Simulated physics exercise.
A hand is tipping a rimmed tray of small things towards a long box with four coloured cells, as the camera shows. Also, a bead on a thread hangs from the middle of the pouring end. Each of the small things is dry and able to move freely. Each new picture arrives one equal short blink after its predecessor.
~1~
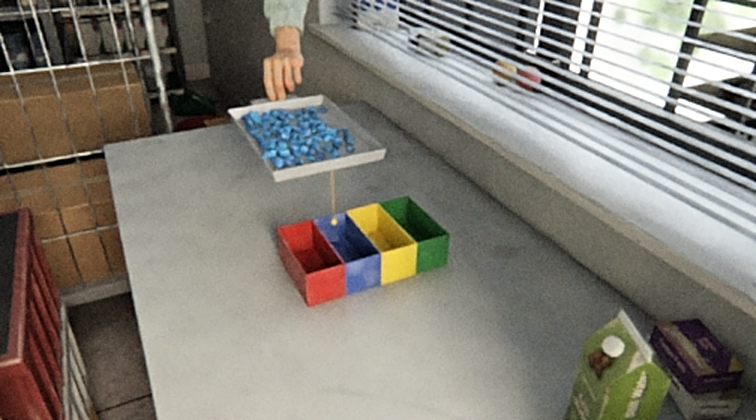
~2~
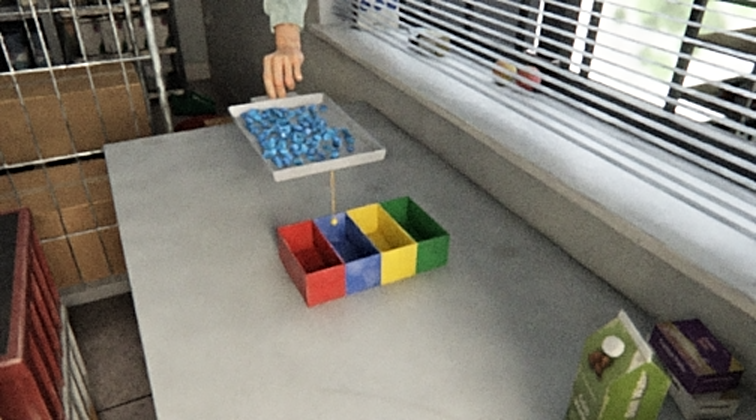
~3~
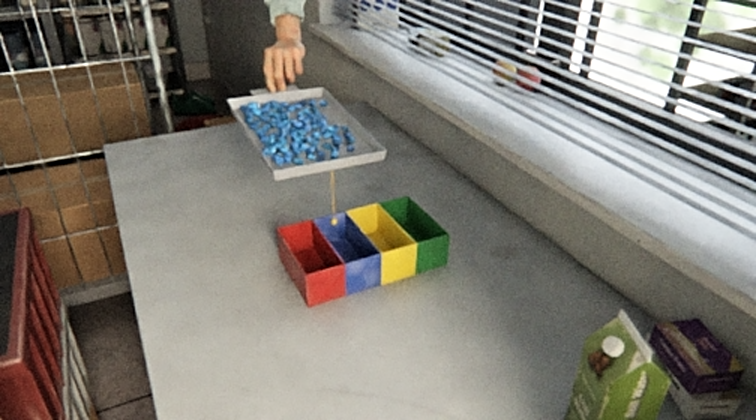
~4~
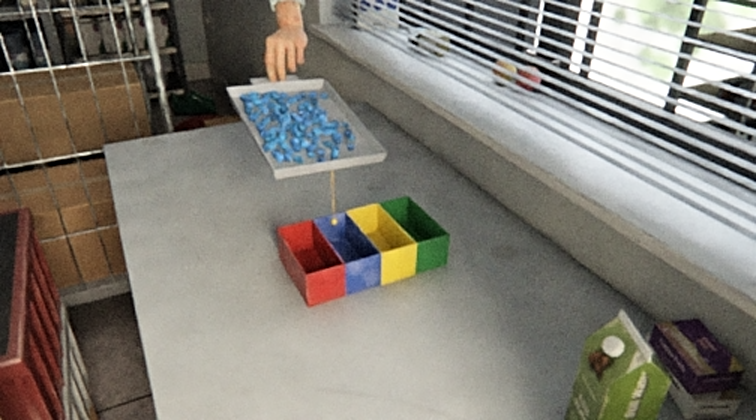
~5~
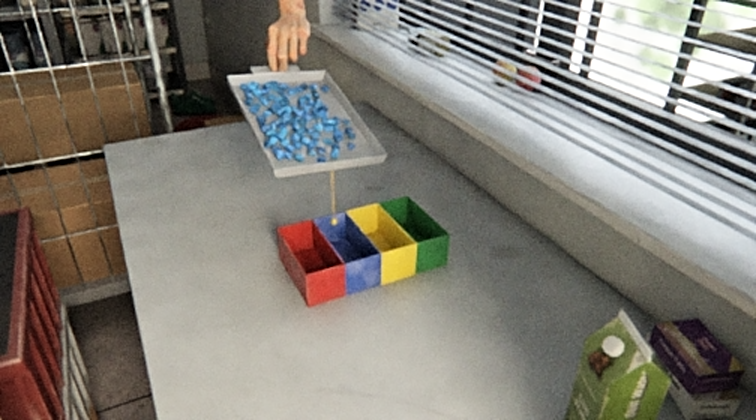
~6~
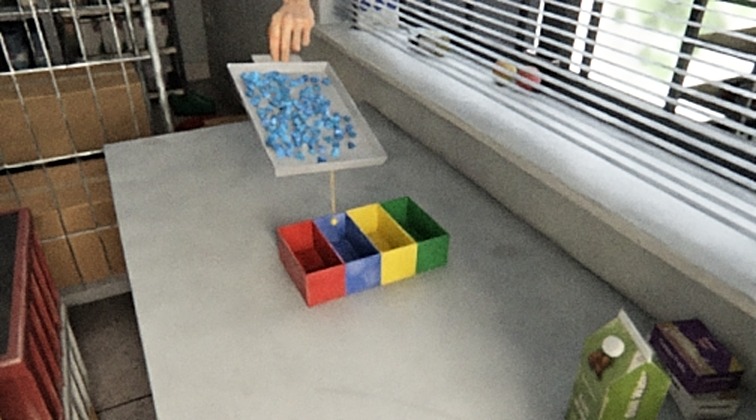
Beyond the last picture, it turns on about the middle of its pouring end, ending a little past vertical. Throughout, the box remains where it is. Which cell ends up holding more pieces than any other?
The yellow cell ends up holding the most.
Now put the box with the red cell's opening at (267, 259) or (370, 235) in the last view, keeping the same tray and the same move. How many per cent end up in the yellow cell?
Trial 1 around 20 percent, trial 2 around 0 percent.
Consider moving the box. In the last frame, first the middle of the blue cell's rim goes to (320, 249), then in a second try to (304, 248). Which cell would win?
The first time it is green, and the second time it is green.
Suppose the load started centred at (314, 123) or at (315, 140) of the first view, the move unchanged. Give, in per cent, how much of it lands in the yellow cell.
You'd get near 60 percent first and near 60 percent after that.
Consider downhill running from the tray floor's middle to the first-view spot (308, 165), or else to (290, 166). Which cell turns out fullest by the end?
Try 1 - the red one. Try 2 - the cell in red.
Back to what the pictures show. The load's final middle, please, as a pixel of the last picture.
Last view, centre at rest - approx. (383, 258).
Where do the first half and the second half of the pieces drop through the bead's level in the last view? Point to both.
First around (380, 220), afterwards around (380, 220).
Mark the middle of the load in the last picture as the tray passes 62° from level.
Around (354, 147).
Soon after the last picture, tray tipped steeply; nearly all on the tray; a small part falling or outside the box.
A little later, tray tipped past a quarter turn; a small part on the tray; about half in the yellow cell; a small part in the blue cell; a small part in the green cell; a stray few in the red cell; a small part falling or outside the box.
Later still, tray tipped past a quarter turn; about two thirds in the yellow cell; about a quarter in the blue cell; a small part in the green cell; a stray few in the red cell; a stray few falling or outside the box.
At rest, tray tipped past a quarter turn; about two thirds in the yellow cell; about a quarter in the blue cell; a small part in the green cell; a stray few in the red cell; a stray few outside the box.
